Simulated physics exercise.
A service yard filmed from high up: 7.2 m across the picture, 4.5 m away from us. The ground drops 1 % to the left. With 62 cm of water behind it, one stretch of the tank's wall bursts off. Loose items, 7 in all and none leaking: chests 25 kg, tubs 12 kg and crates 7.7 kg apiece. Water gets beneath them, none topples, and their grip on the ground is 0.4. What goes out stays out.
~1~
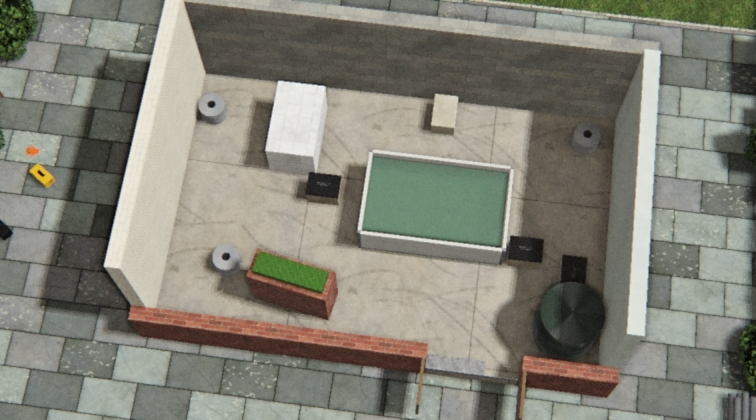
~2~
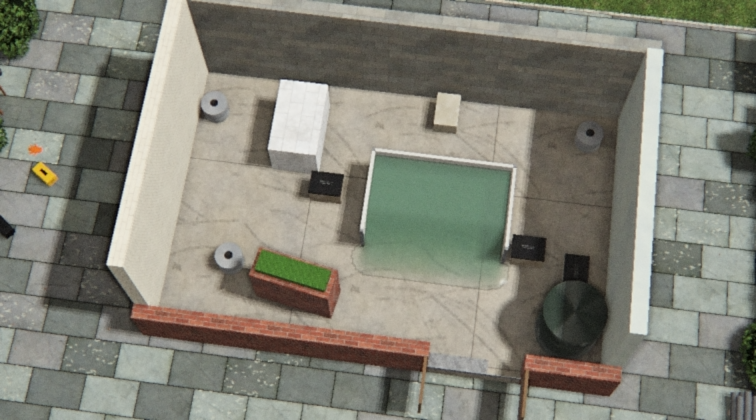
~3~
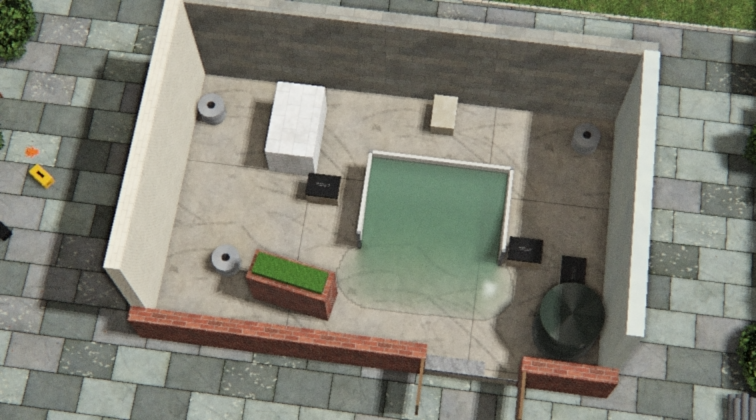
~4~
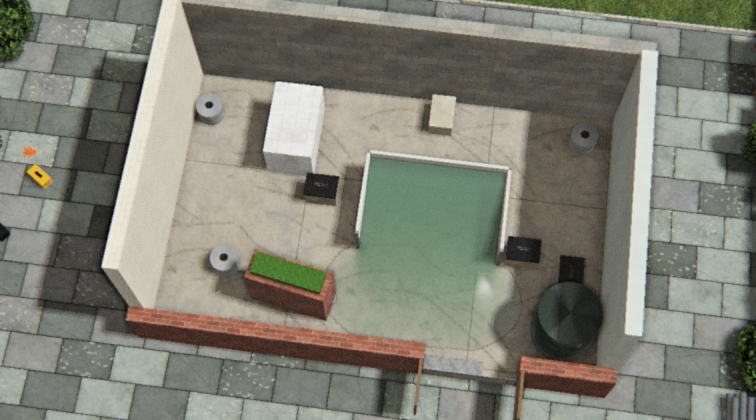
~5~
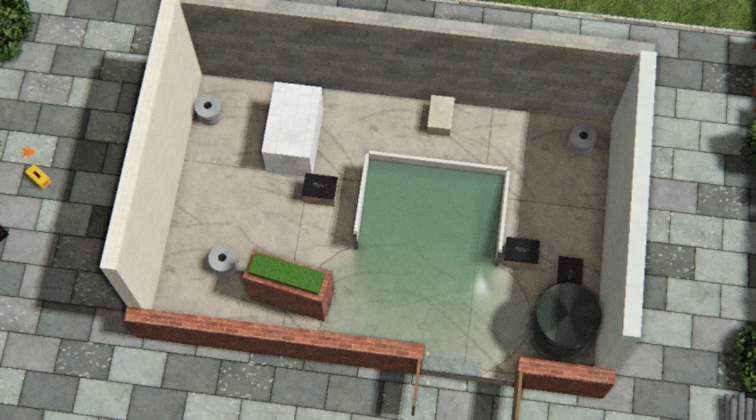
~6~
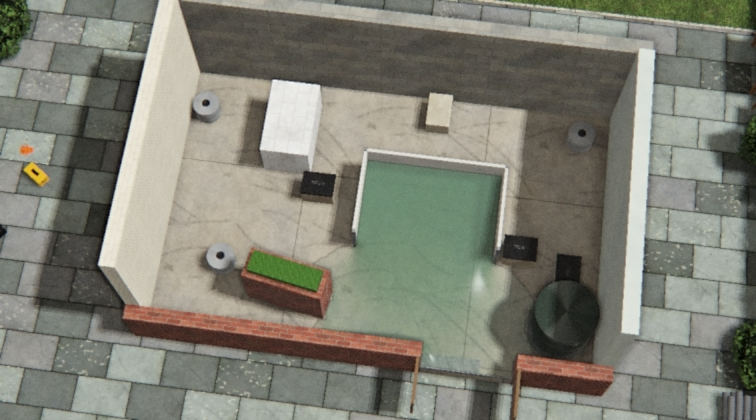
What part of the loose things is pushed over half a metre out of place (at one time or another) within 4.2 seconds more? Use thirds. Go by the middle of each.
That comes to less than a third.
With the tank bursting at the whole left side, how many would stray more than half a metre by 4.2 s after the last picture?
Then 4.
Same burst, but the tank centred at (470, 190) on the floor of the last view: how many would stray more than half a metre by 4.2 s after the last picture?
Then 2.
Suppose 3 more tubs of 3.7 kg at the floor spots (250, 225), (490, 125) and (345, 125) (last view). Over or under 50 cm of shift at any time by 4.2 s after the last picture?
In that order: Past it, less, short of it.
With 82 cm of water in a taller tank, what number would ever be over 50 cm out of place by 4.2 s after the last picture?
In that case 1 of them.
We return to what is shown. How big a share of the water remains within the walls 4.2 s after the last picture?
Some 62 per cent remains.
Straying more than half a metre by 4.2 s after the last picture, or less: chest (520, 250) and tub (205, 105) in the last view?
In turn: Under, past it.
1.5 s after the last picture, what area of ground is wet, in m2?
Some 14 m2.
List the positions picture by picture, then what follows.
The first picture shows a chest at (574, 272) rests on the ground; a tub at (588, 134), on the bottom; water covers 3.1 m2; 0 of 7 have shifted.
The second picture shows a chest at (577, 271) rests on the ground; a tub at (590, 133) rests on the ground; 4.4 m2 under water; 0 of 7 have shifted.
The third picture shows a chest at (574, 273), on the bottom; a tub at (587, 135) rests on the ground; 5.8 m2 under water; 0 of 7 have shifted.
The fourth picture shows a chest at (572, 272) rests on the ground; a tub at (585, 135) rests on the ground; water covers 7.5 m2; 0 of 7 have shifted.
The fifth picture shows a chest at (570, 273), on the bottom; a tub at (584, 136) rests on the ground; water covers 8.7 m2; 0 of 7 have shifted.
The sixth picture shows a chest at (569, 271), on the bottom; a tub at (582, 133) rests on the ground; 9.1 m2 under water; 0 of 7 have shifted.
Then, 0.4 s after the last picture 0 of 7 are over 50 cm from their spots; 0 afloat.
Then, 1.5 s after the last picture 0 of 7 are over 50 cm from their spots; 0 afloat.
Then, 2.8 s after the last picture 0 of 7 are over 50 cm from their spots; 0 afloat.
Then, 4.2 s after the last picture 1 of 7 are over 50 cm from their spots, and 1 have been at some point; 0 afloat.
